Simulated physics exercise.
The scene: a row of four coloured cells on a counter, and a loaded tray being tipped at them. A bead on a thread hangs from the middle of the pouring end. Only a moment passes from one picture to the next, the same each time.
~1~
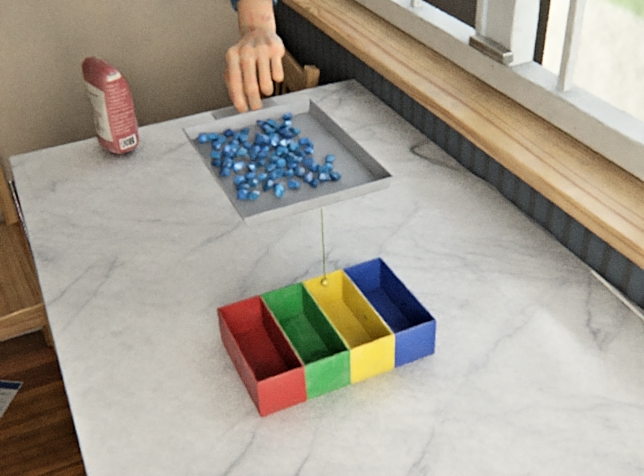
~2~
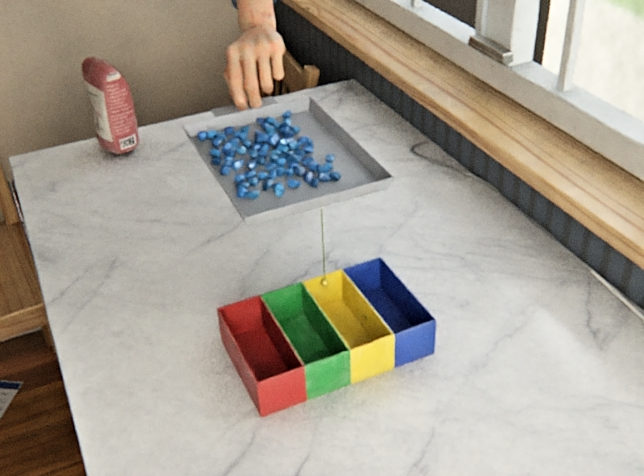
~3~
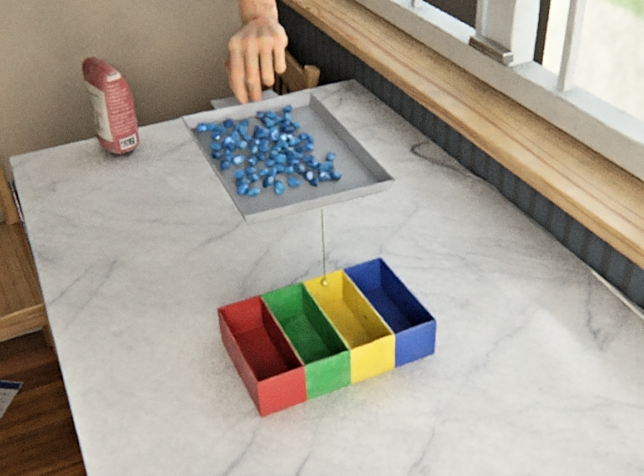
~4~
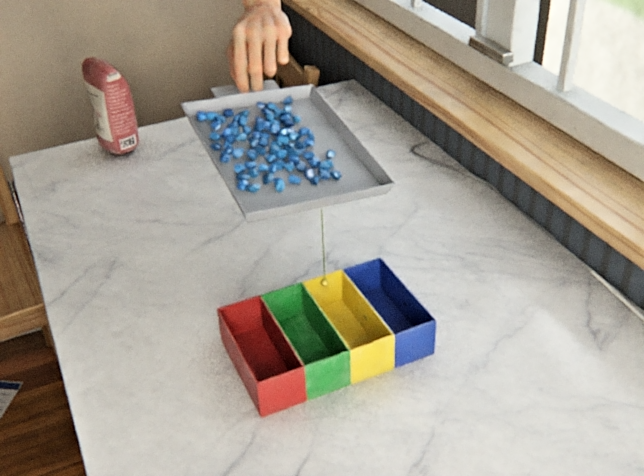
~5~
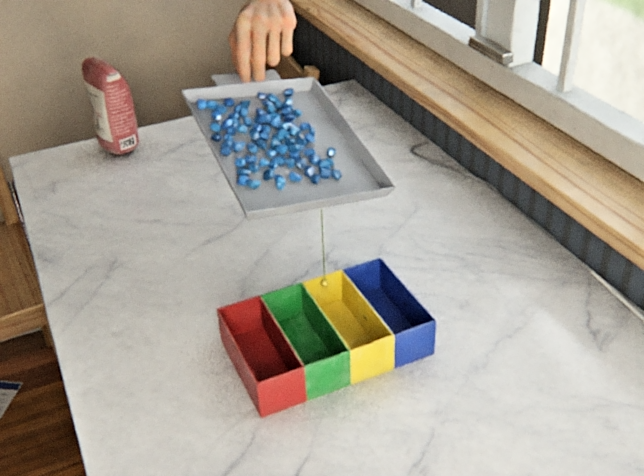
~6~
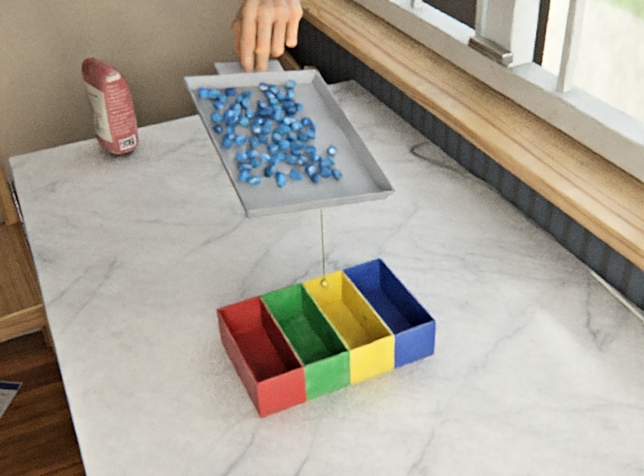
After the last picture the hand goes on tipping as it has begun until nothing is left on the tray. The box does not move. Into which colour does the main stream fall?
The blue one ends fullest.
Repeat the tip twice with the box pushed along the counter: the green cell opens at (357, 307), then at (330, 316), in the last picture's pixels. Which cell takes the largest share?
The first try: The yellow cell. The second: Blue.
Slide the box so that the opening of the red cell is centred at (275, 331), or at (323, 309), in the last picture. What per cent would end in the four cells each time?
The first gives 90 %, the second 100 %.
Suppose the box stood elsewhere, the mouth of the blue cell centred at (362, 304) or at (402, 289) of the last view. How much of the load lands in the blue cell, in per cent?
About 20 and 70 per cent.
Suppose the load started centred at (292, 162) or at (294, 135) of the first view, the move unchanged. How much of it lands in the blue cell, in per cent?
First some 70, then 60 per cent.
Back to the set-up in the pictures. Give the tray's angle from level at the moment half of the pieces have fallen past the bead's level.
Near 90 degrees.
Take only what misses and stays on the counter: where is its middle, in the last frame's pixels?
Near (449, 300).
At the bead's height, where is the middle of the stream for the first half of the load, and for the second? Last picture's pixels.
First near (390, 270), later near (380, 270).
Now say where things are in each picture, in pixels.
In the first frame, corners of the pouring end near (247, 214) and (388, 175), level; middle of the load near (262, 155), aquarium stones; bead on its thread near (325, 283); red cell near (282, 388); green cell near (328, 372); yellow cell near (372, 356); blue cell near (415, 341).
In the second frame, corners of the pouring end near (247, 214) and (388, 176), level; middle of the load near (262, 153).
In the third frame, corners of the pouring end near (248, 212) and (389, 178), tipped barely, lowest at the right corner; middle of the load near (262, 149).
In the fourth frame, corners of the pouring end near (249, 210) and (389, 182), tipped a little, lowest at the right corner; middle of the load near (263, 142).
In the fifth frame, corners of the pouring end near (250, 208) and (389, 185), tipped a little, lowest at the right corner; middle of the load near (263, 135).
In the sixth frame, corners of the pouring end near (251, 207) and (389, 188), tipped clearly, lowest at the right corner; middle of the load near (265, 129); red cell near (282, 389); green cell near (328, 373); yellow cell near (372, 357); blue cell near (414, 342).
Shortly afterwards, tray tipped steeply; all but a few on the tray; a little falling or outside the box.
Next, tray tipped past a quarter turn; a little on the tray; near half in the blue cell; only a few in the yellow cell; near half falling or outside the box.
Some moments later, tray tipped past a quarter turn; near two thirds in the blue cell; only a few in the yellow cell; near a third falling or outside the box.
In the end, tray tipped past a quarter turn; near two thirds in the blue cell; only a few in the yellow cell; none at all in the red cell; none at all in the green cell; near a third outside the box.
